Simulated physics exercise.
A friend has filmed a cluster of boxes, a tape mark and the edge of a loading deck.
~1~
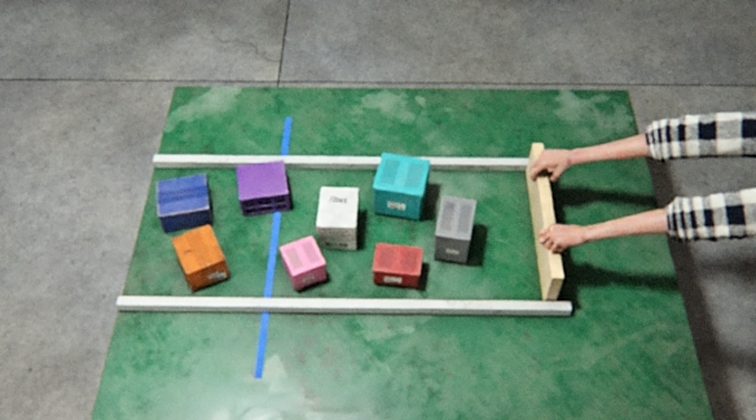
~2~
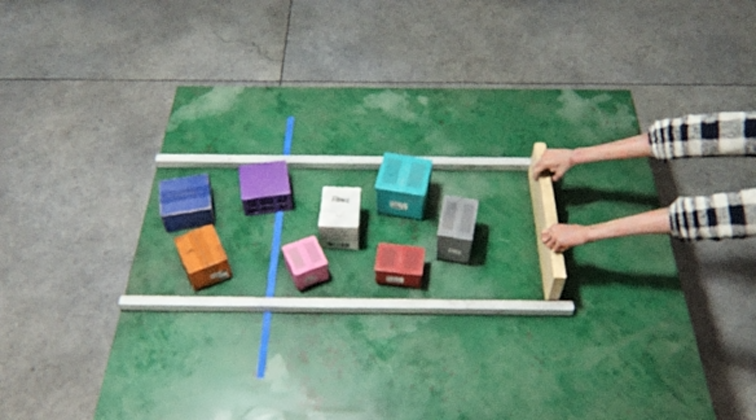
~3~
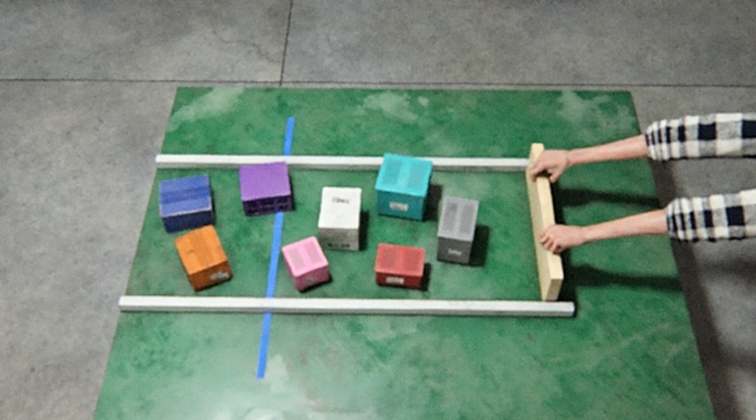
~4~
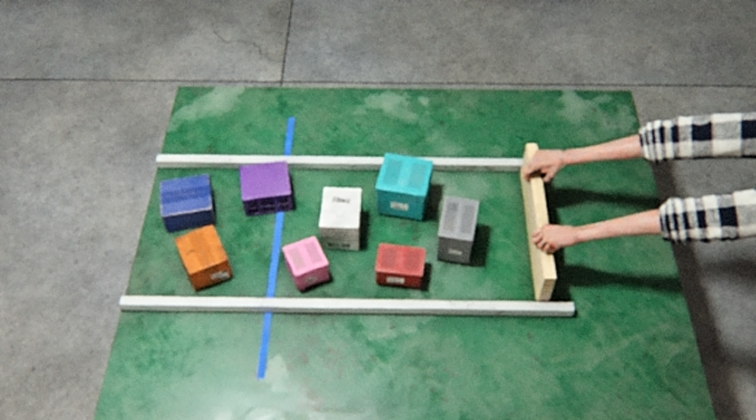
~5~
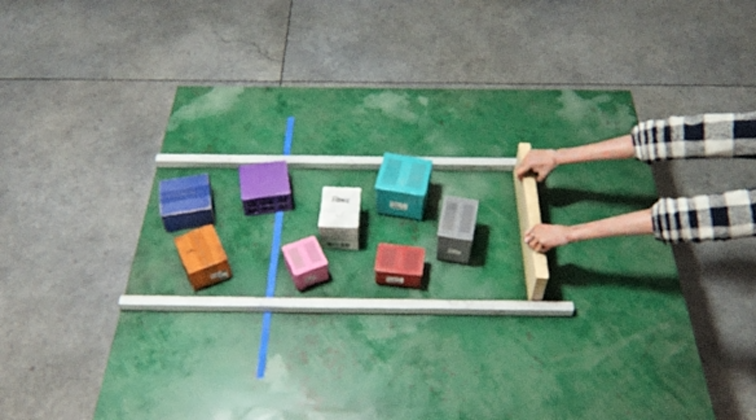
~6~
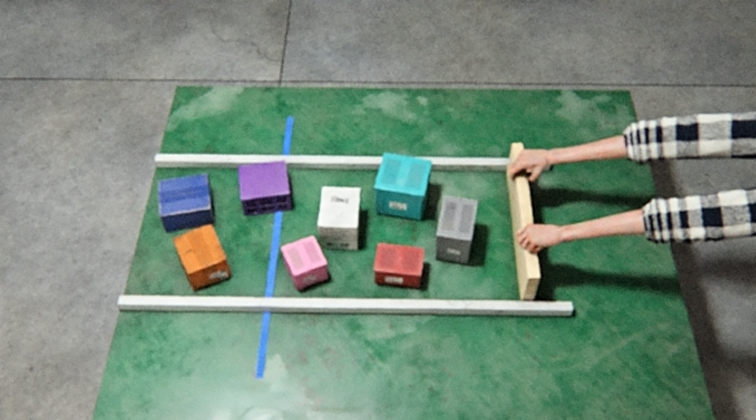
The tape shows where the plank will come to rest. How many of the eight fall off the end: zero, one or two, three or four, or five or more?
Outcome: The number that fall off is zero.
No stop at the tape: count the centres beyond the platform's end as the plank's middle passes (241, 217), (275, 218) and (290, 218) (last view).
It would be 1, 0 and 0.
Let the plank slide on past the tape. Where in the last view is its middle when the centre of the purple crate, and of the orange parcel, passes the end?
Its middle is around (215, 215) and around (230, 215).
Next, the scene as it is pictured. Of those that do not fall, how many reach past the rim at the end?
Overhanging: 1.
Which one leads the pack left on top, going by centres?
Foremost is the blue parcel.
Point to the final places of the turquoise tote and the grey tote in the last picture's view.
About (255, 188), and the other about (258, 226).
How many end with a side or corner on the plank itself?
3 of them.
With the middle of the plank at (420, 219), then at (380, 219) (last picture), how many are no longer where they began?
First 3, then 5.
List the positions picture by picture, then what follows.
In the first picture, blue parcel (185, 203); orange parcel (201, 258); purple crate (263, 188); plank (543, 221); tape (275, 232).
In the second picture, orange parcel (203, 257); white box (341, 218).
In the third picture, purple crate (266, 188); plank (543, 221).
In the fourth picture, blue parcel (188, 203); red tote (400, 267).
In the fifth picture, orange parcel (203, 257); pink tote (306, 263).
In the sixth picture, blue parcel (187, 203); orange parcel (202, 257); purple crate (265, 188); plank (522, 221); tape (277, 232).
A little later, none off yet; blue parcel at rest near (187, 203); orange parcel at rest near (202, 257); purple crate at rest near (265, 188).
When it is over, the number that fall off is zero.
